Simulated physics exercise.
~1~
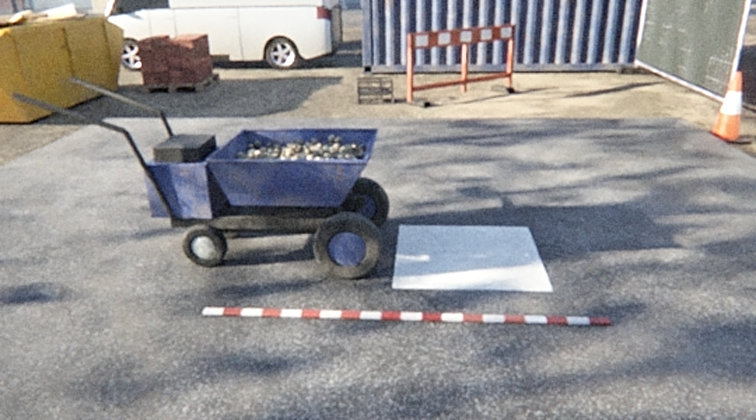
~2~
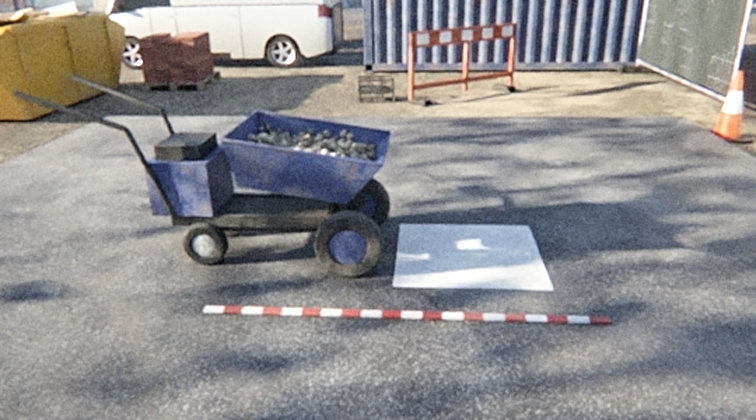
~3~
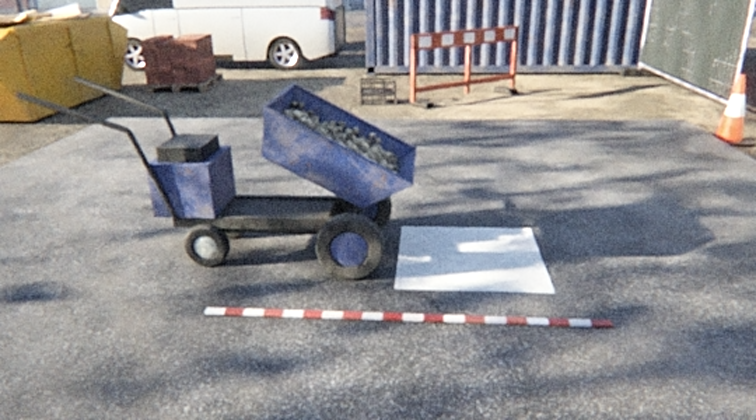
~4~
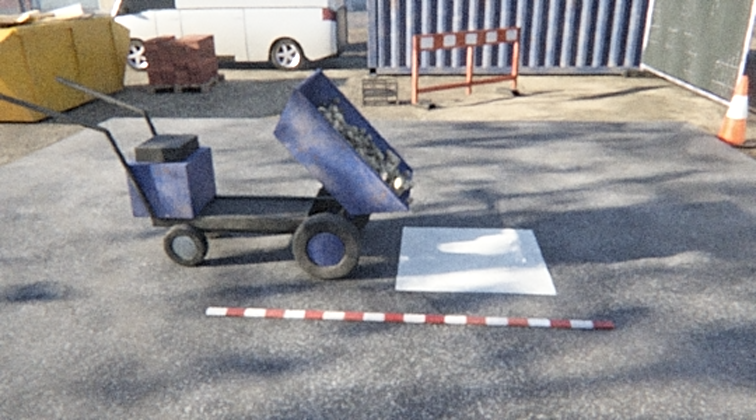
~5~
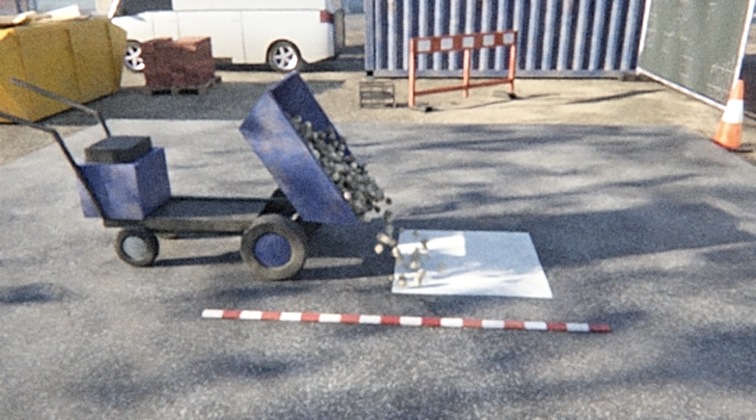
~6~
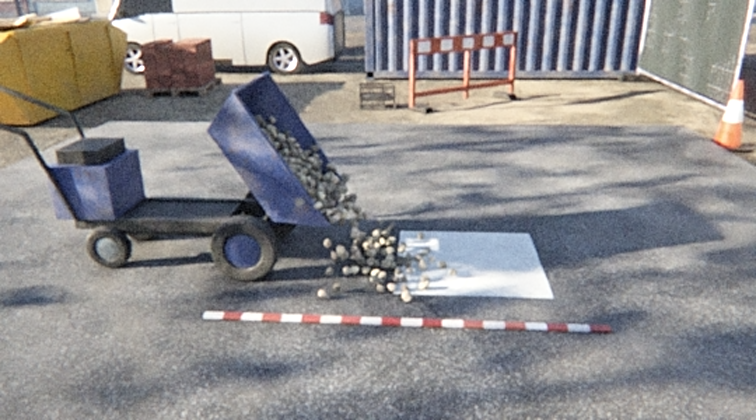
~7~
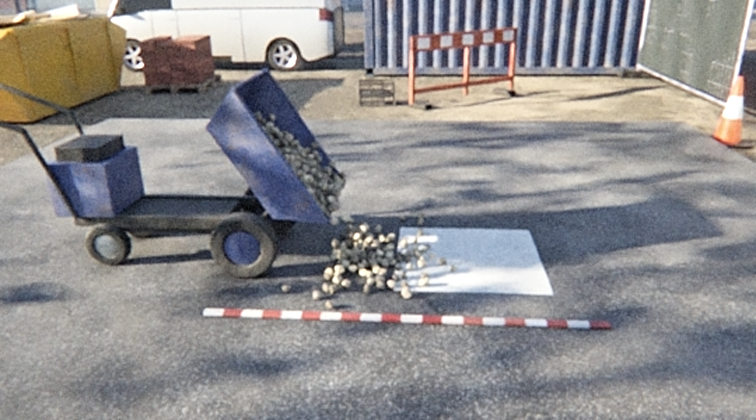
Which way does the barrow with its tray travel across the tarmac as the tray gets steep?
It rolls to the left, away from the white sheet.
